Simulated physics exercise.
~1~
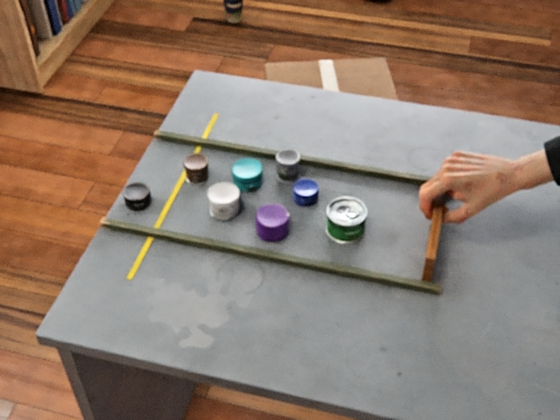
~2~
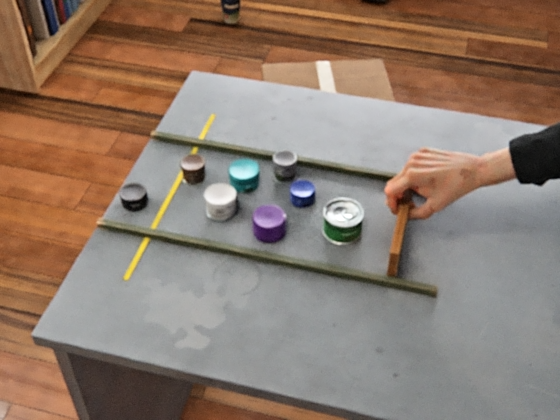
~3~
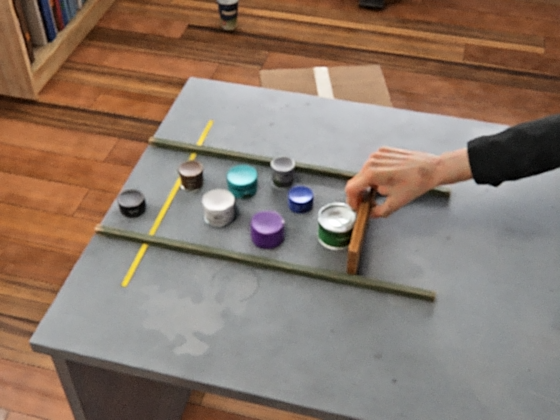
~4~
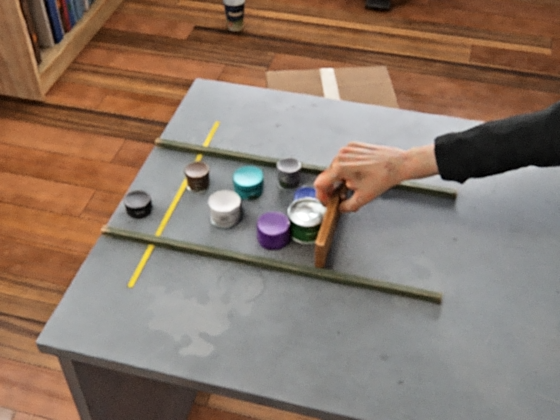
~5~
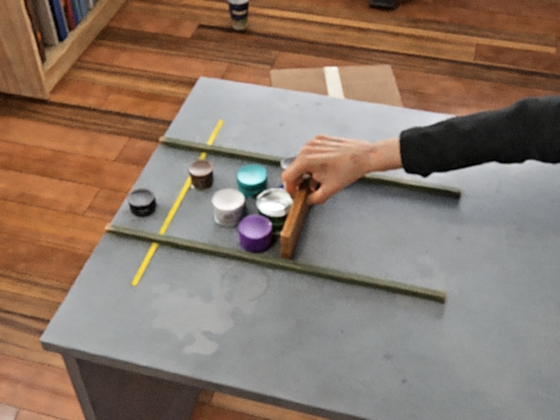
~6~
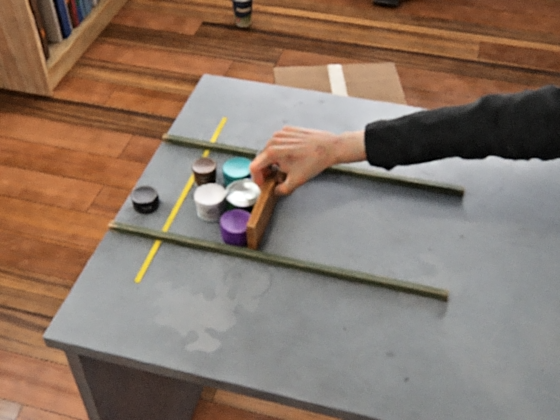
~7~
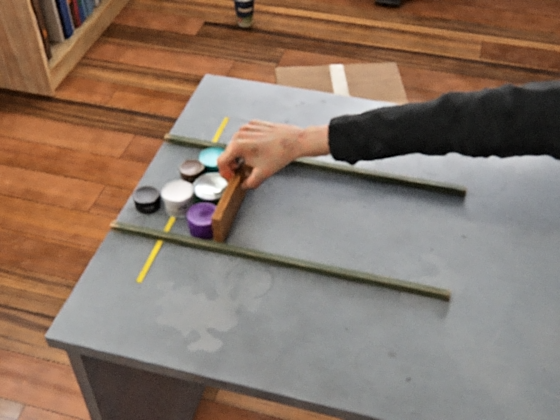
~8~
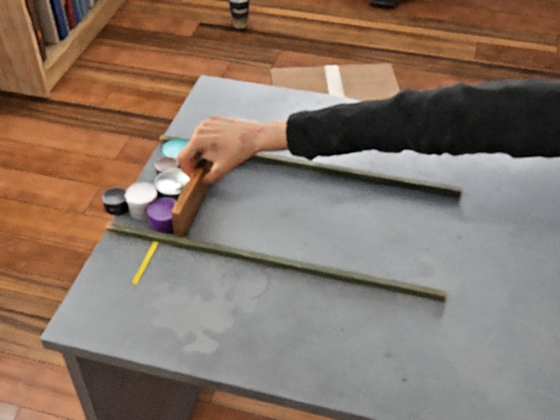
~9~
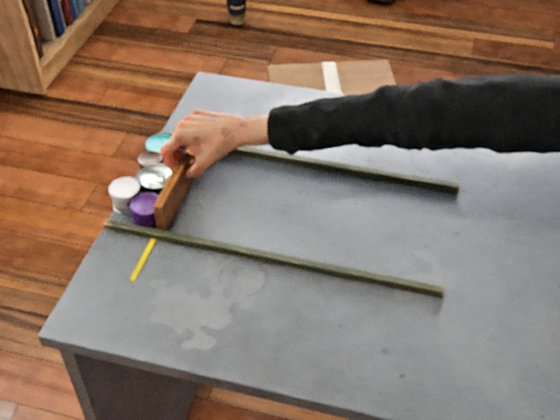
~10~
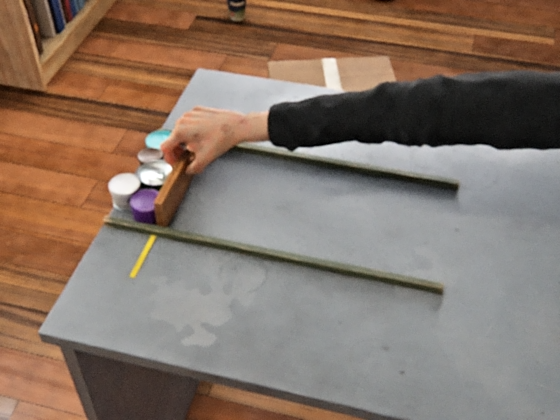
A hand slid a wooden board leftward between two thin rails on a gray table, gathering small tubs and pots into a cluster and pushing them past the yellow tape to the edge, where the black tub dropped out of sight before the board stopped.
